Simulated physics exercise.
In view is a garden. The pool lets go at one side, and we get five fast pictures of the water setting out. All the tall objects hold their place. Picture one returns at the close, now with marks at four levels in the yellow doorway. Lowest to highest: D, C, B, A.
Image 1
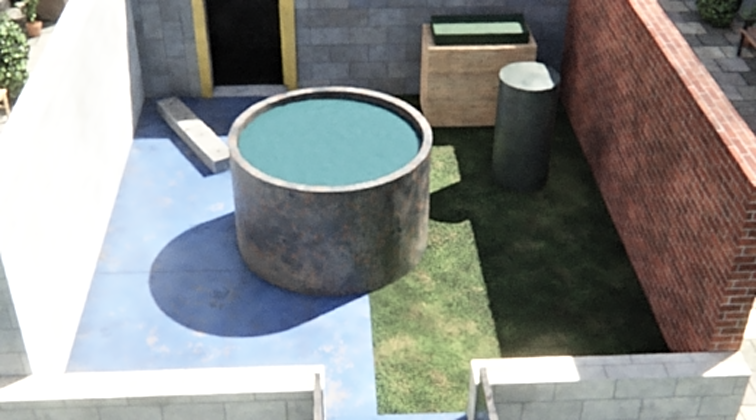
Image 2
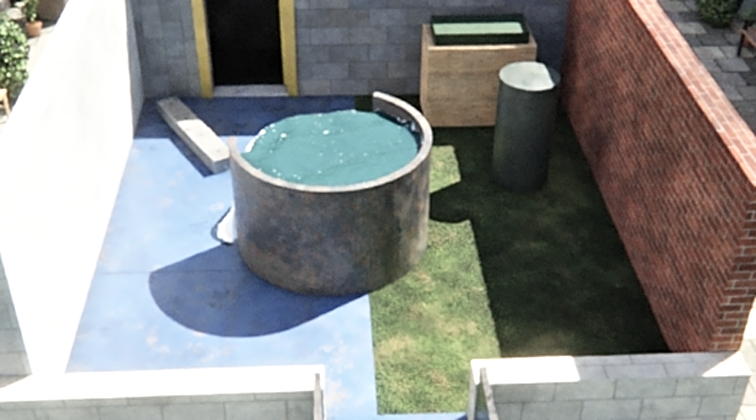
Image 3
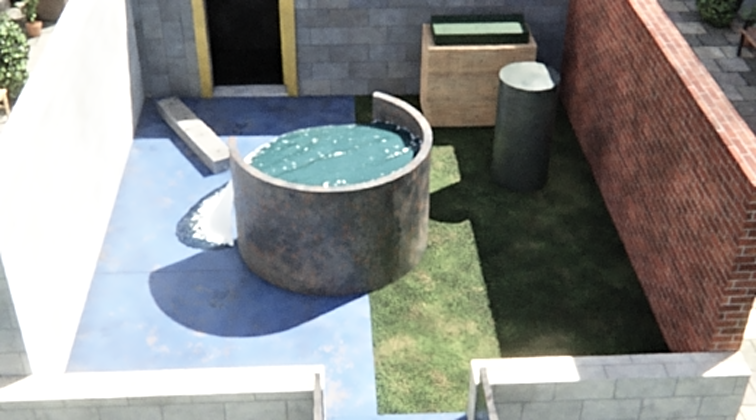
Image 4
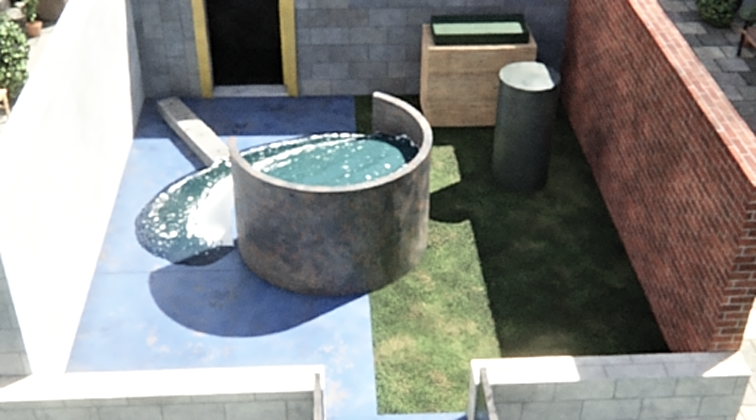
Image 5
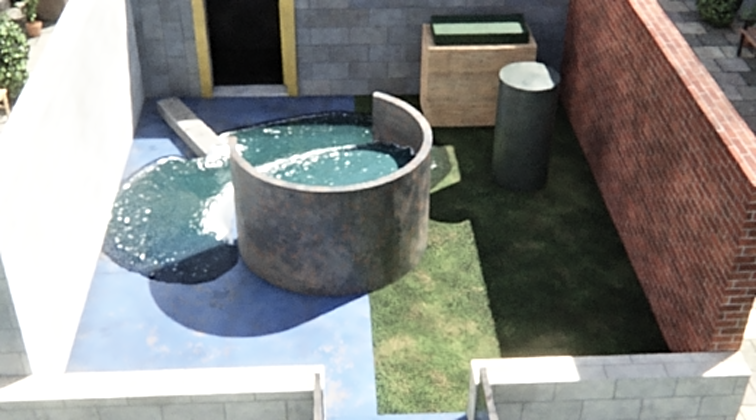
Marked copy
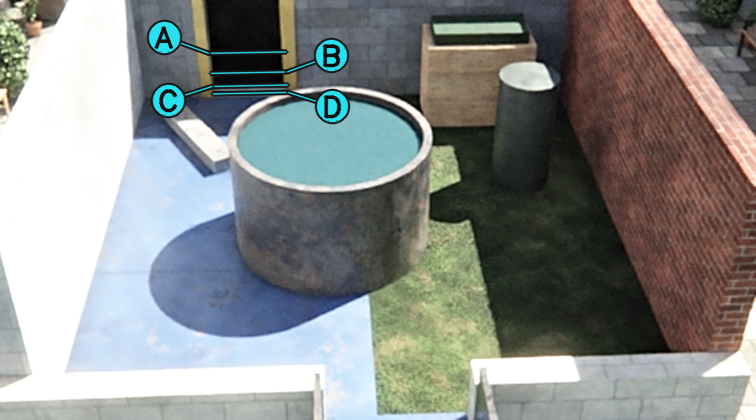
A walled garden, half blue paving and half grass, is seen from above by a still camera. A round, rusty-brown pool of teal water stands in the middle, with a yellow-framed doorway behind, a wooden box and grey-green cylinder to the right, and a red brick wall beyond them. The pool's back wall opens, and foaming water pours out behind and leftward, spreading across the blue paving.
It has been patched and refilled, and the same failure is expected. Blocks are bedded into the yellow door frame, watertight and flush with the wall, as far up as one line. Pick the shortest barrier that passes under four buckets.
Take A.
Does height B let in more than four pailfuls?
Yes.
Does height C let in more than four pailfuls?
Yes, that goes wrong.
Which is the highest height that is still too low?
B.
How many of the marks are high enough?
One.
In cyan, A at (247, 52); B at (249, 72); C at (250, 85); D at (250, 93); from the bottom up D, C, B, A.
Choosing A, a splash gets over, under a bucket.
Choosing B, about 12 bucketfuls get in.
Choosing C, dozens of bucketfuls pour in.
Choosing D, dozens of bucketfuls pour in.
